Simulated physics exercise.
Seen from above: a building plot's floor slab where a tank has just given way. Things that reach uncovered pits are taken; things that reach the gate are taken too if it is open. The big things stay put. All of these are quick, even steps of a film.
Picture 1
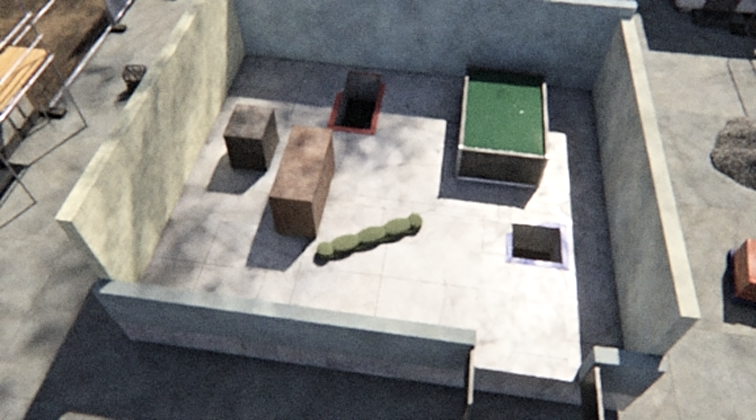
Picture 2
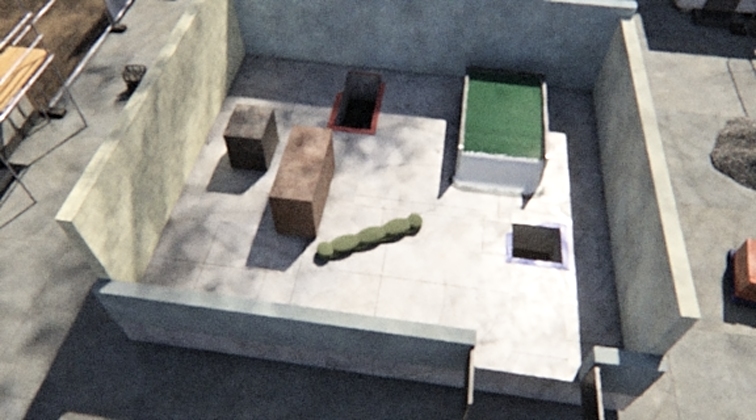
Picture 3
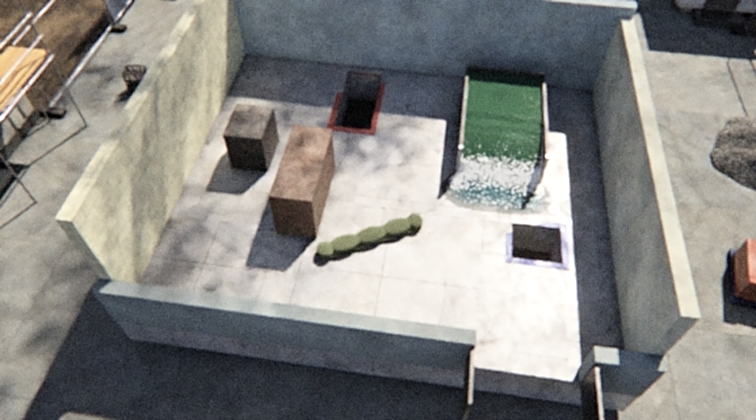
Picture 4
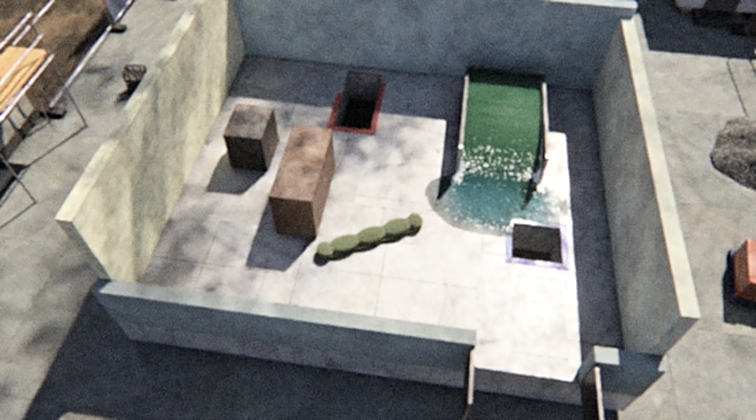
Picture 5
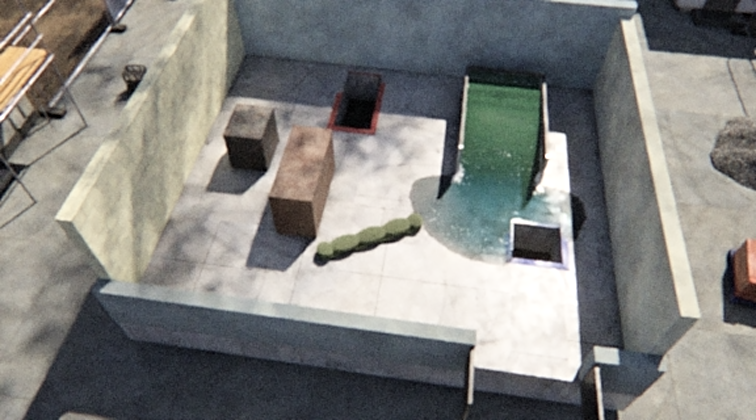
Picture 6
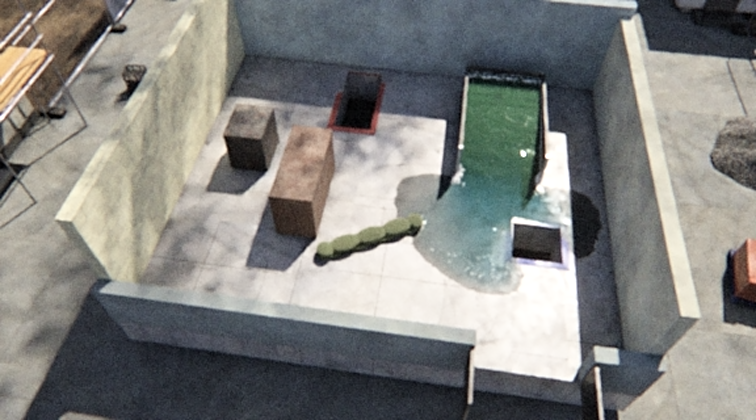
Water pours from the green tank and spreads across the pale slab around a square pit.
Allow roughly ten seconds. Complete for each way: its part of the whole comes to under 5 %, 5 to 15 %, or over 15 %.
The gate's part comes to over 15 %; the blue pit's part comes to over 15 %; the red pit's part comes to under 5 %.
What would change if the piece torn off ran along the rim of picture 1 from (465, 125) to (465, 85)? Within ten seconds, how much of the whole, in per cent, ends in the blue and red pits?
The blue pit takes 0 per cent and the red pit 50 per cent.
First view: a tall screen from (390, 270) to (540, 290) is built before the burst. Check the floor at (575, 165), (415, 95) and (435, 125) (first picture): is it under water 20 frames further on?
Listed order - dry, dry, dry.
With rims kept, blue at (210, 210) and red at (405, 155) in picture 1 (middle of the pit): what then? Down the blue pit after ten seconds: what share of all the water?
The blue pit takes 10 per cent.
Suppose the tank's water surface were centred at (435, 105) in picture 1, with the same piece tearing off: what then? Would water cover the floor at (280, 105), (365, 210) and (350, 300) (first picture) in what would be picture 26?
Well, first one stays dry, second one got wet, third one got wet.
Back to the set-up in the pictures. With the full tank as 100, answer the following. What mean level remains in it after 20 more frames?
By my count, 18 per cent.
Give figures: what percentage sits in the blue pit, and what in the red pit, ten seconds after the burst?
Close to 36 per cent, and close to 0 per cent.
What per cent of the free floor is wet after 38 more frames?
Roughly 50 %.
A moment on, water covers 25 % of the floor; the gate 1 %, the blue pit 10 %, the red pit 0 %.
Next, water covers 30 % of the floor; the gate 5 %, the blue pit 19 %, the red pit 0 %.
Then, water covers 40 % of the floor; the gate 12 %, the blue pit 27 %, the red pit 0 %.
Later, water covers 50 % of the floor; the gate 19 %, the blue pit 33 %, the red pit 0 %.
In the end, water covers 65 % of the floor; the gate 24 %, the blue pit 37 %, the red pit 0 %.
